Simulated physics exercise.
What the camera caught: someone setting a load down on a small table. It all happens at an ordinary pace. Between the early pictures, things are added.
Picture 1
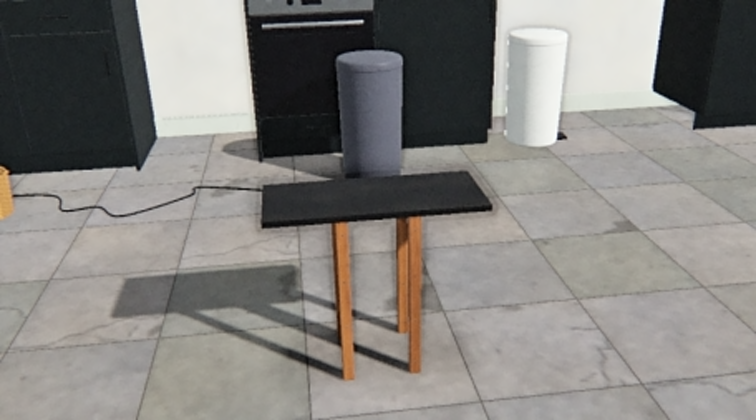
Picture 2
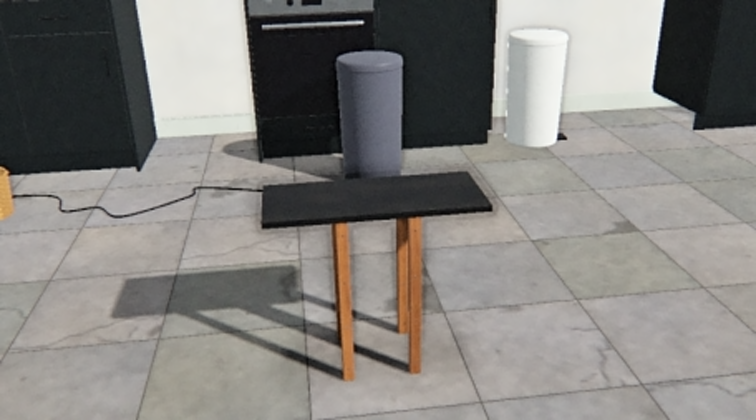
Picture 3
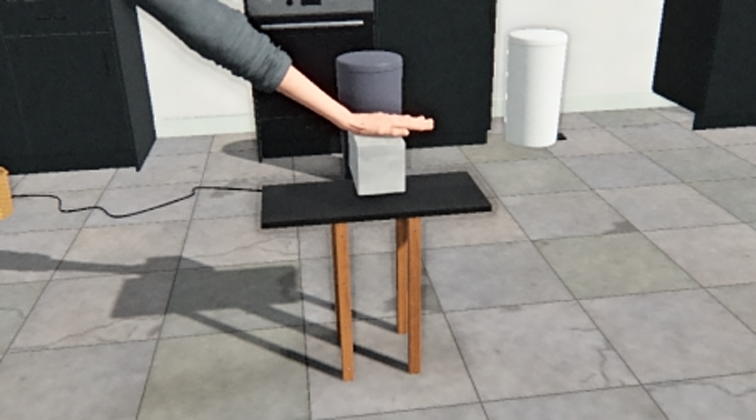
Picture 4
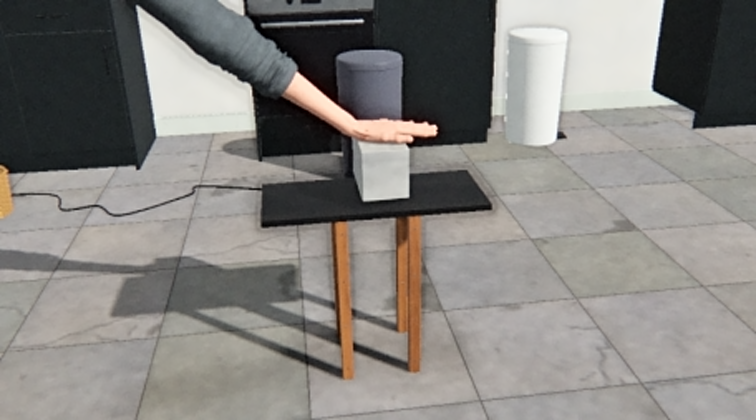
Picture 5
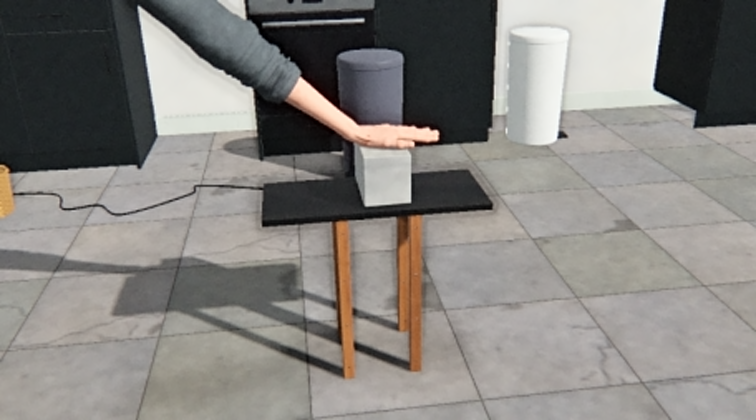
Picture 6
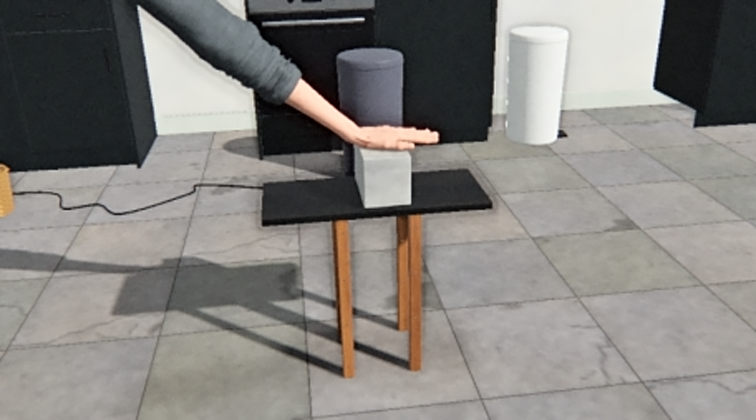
A hand in a dark grey sleeve setting a pale grey block on a small black-topped table, then keeping its palm on top.
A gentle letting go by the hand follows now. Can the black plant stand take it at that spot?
Once let go, it will remain stable.
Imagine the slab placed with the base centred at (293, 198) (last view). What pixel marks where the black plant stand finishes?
(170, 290).
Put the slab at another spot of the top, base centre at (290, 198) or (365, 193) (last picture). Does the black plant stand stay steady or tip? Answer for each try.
Well, it tips over at first, and then it stays standing.
Then, 0.24 s past the last view, black plant stand at rest near (373, 195).
Finally, the black plant stand stays flat on its feet, near (373, 195).
